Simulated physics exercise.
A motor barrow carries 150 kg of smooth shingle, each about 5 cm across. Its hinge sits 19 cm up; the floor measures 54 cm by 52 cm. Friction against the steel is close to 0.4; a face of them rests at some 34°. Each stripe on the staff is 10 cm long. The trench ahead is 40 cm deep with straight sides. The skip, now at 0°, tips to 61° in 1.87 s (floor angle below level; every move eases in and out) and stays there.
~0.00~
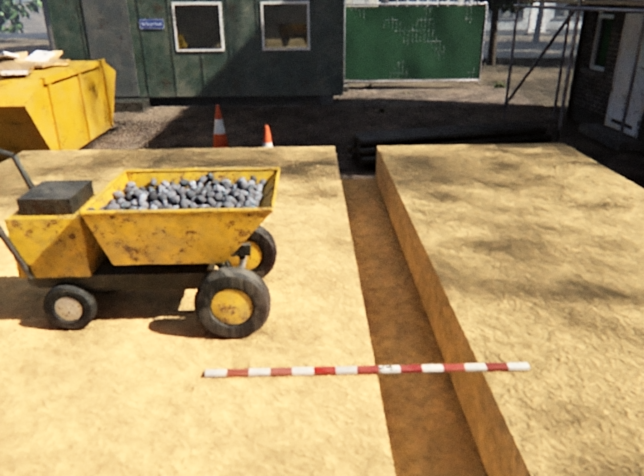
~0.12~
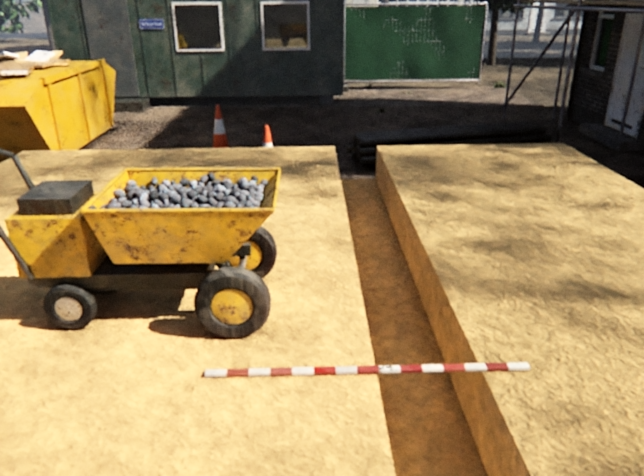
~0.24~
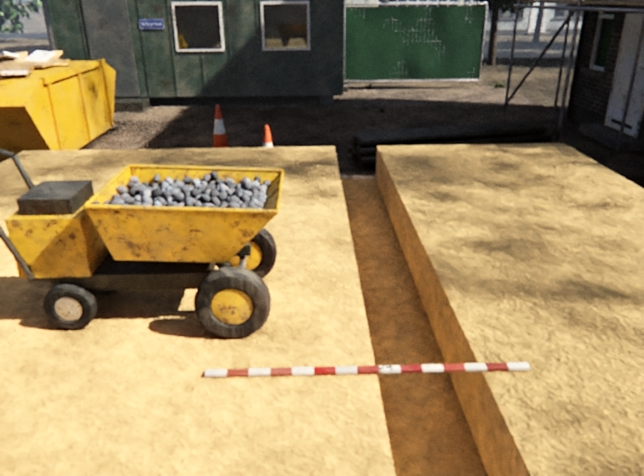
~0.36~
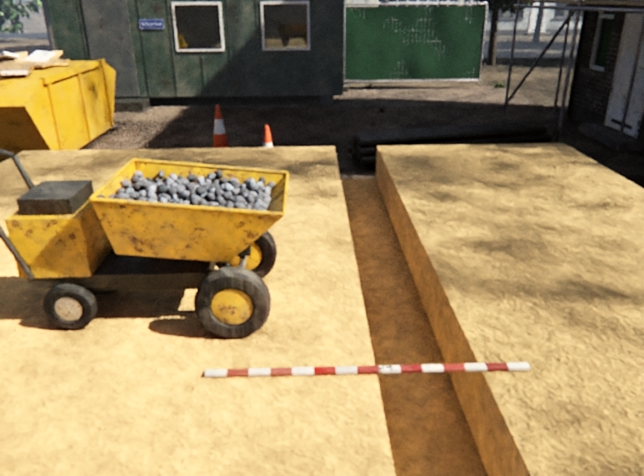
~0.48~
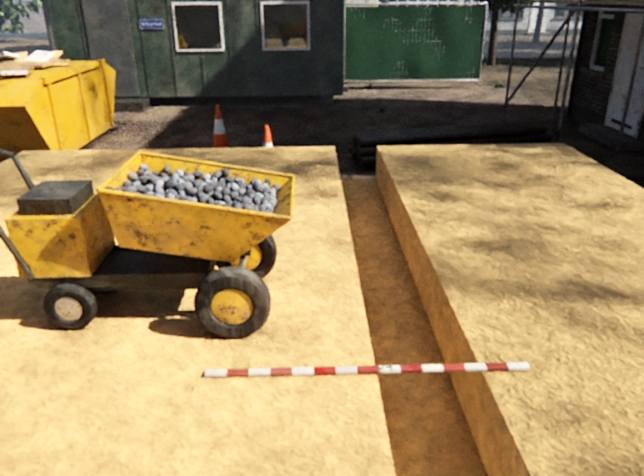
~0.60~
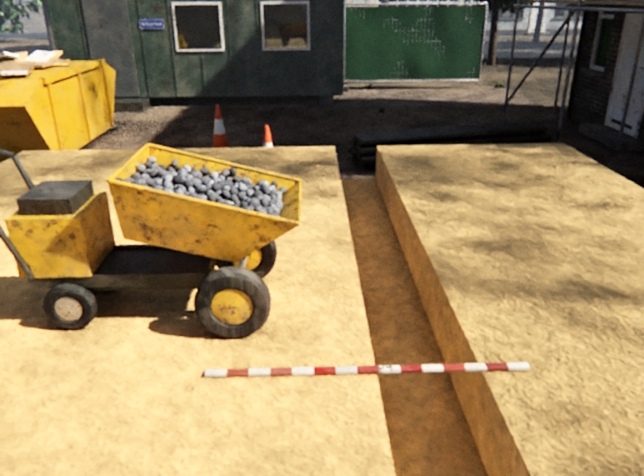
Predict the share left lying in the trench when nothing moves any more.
Close to 94 in a hundred.
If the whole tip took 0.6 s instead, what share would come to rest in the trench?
In that case some 95 per cent.
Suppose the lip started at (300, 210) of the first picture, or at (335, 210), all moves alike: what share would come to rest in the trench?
First some 100, then 95 per cent.
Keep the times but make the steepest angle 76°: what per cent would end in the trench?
Then about 85 per cent.
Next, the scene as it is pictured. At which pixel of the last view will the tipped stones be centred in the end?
Their middle is at about (399, 349).
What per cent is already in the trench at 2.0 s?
About 35 per cent by then.
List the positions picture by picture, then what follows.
In the first frame, the skip is at 0°, its lip at (272, 210); the top of the load is at (197, 188).
In the second frame, lip at (274, 210), floor tilted 1°, highest stones at (189, 188); the stones move at 0.1 m/s on average.
In the third frame, lip at (278, 212), floor tilted 3°, highest stones at (162, 187); the stones move at 0.2 m/s on average.
In the fourth frame, lip at (284, 215), floor tilted 6°, highest stones at (157, 185); the stones move at 0.3 m/s on average.
In the fifth frame, lip at (291, 219), floor tilted 10°, highest stones at (150, 176); the stones move at 0.3 m/s on average.
In the sixth frame, lip at (299, 224), floor tilted 15°, highest stones at (154, 169); the stones move at 0.4 m/s on average.
After 1.4 s the floor is at 51°; 100 % in the skip; the foremost stones are at (335, 244).
After 2.0 s the floor is at 61°; 59 % in the skip, 9 % short of the trench, 33 % in the trench; the foremost stones are at (439, 354).
After 2.3 s the floor is at 61°; 33 % in the skip, 9 % short of the trench, 58 % in the trench; the foremost stones are at (437, 343).
After 4.3 s the floor is at 61°; 0 % in the skip, 6 % short of the trench, 94 % in the trench; the foremost stones are at (436, 339).
